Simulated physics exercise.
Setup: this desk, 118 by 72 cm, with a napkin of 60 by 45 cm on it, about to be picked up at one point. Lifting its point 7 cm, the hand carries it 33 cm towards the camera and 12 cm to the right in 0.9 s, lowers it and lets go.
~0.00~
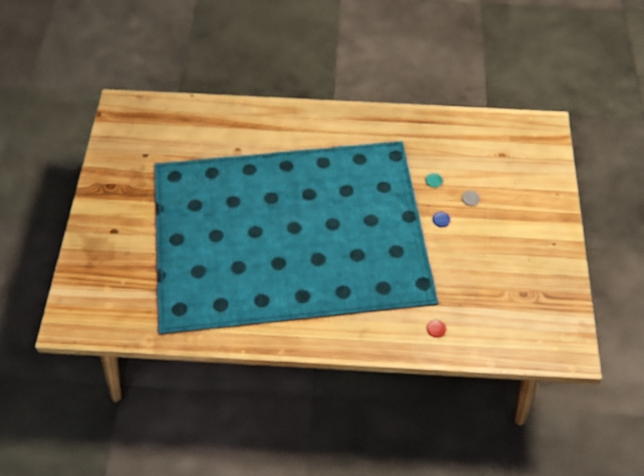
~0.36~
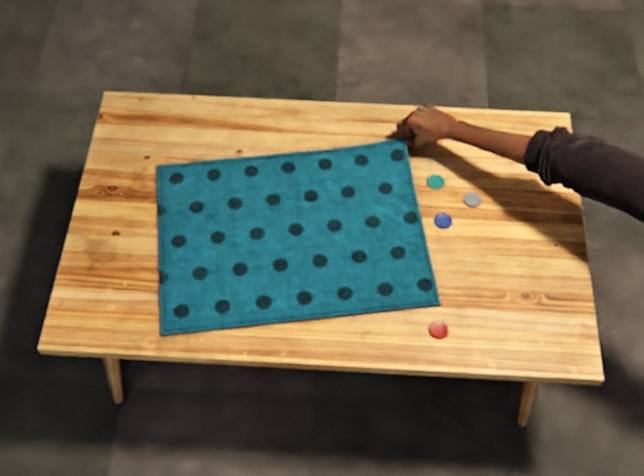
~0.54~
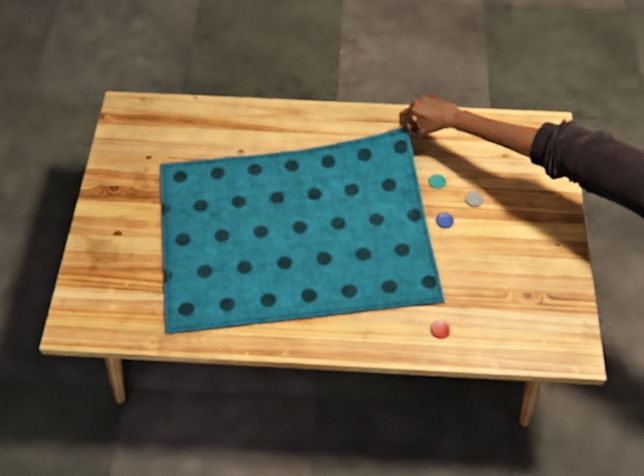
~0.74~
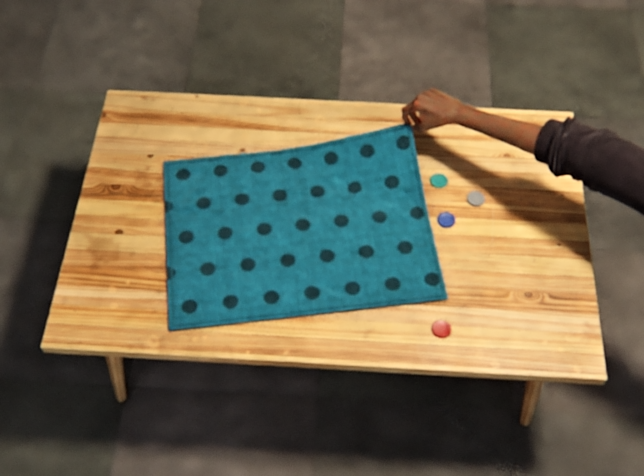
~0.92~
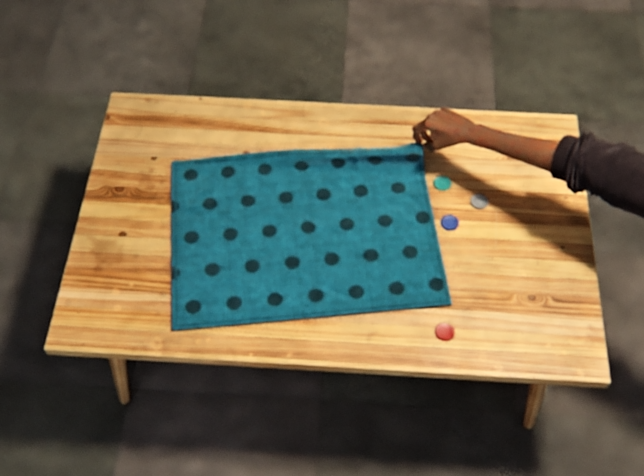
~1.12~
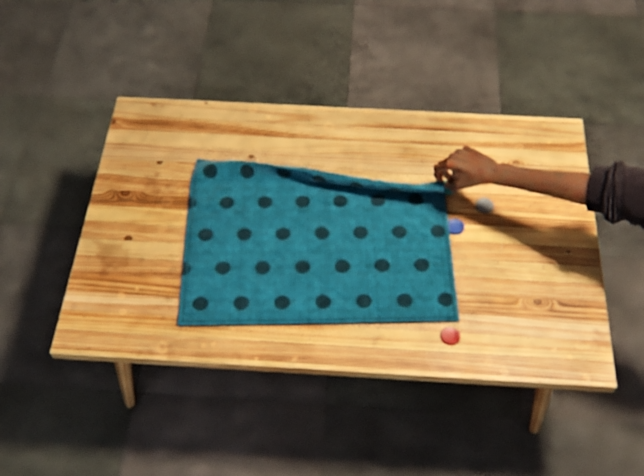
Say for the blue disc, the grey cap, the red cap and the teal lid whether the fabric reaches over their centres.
In order: The blue disc remains in the open; the grey cap still shows; the red cap gets covered; the teal lid still shows.
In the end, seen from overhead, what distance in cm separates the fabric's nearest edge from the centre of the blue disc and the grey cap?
The first sits about 9 cm from the nearest hem, the second about 13 cm.
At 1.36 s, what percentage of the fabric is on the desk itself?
Roughly 75 per cent.
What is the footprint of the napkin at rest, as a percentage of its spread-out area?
Roughly 75 per cent.
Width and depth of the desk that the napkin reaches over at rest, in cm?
Footprint at rest: Width approx. 64 cm, depth approx. 46 cm.
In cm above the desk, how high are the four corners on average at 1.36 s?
The corners are on average some 2 cm above the surface.
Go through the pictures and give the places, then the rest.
Shows, blue disc (442, 219); grey cap (471, 198); red cap (437, 328); teal lid (434, 180); napkin corners (159, 334) (155, 164) (403, 142) (439, 304); highest point 0 cm, lowest 0 cm, in the first picture.
Shows, napkin corners (161, 336) (157, 166); grip (405, 139); highest point 2 cm, lowest 0 cm, in the second picture.
Shows, napkin corners (166, 334) (161, 165); grip (408, 129); highest point 6 cm, lowest 0 cm, in the third picture.
Shows, napkin corners (169, 331) (164, 162); grip (410, 124); highest point 7 cm, lowest 0 cm, in the fourth picture.
Shows, napkin corners (173, 331) (172, 162); grip (421, 143); highest point 7 cm, lowest 0 cm, in the fifth picture.
Shows, napkin corners (178, 326) (198, 159) (459, 321); grip (442, 182); highest point 7 cm, lowest 0 cm, in the sixth picture.
By 1.4 s, 75 % of it is down, spanning 62 by 45 cm, above red cap, blue disc.
By 1.6 s, 75 % of it is down, spanning 65 by 50 cm, above red cap.
By 1.9 s, 75 % of it is down, spanning 65 by 49 cm, above red cap.
By 2.1 s, 75 % of it is down, spanning 65 by 49 cm, above red cap.
By 3.1 s, 75 % of it is down, spanning 64 by 46 cm, above red cap.
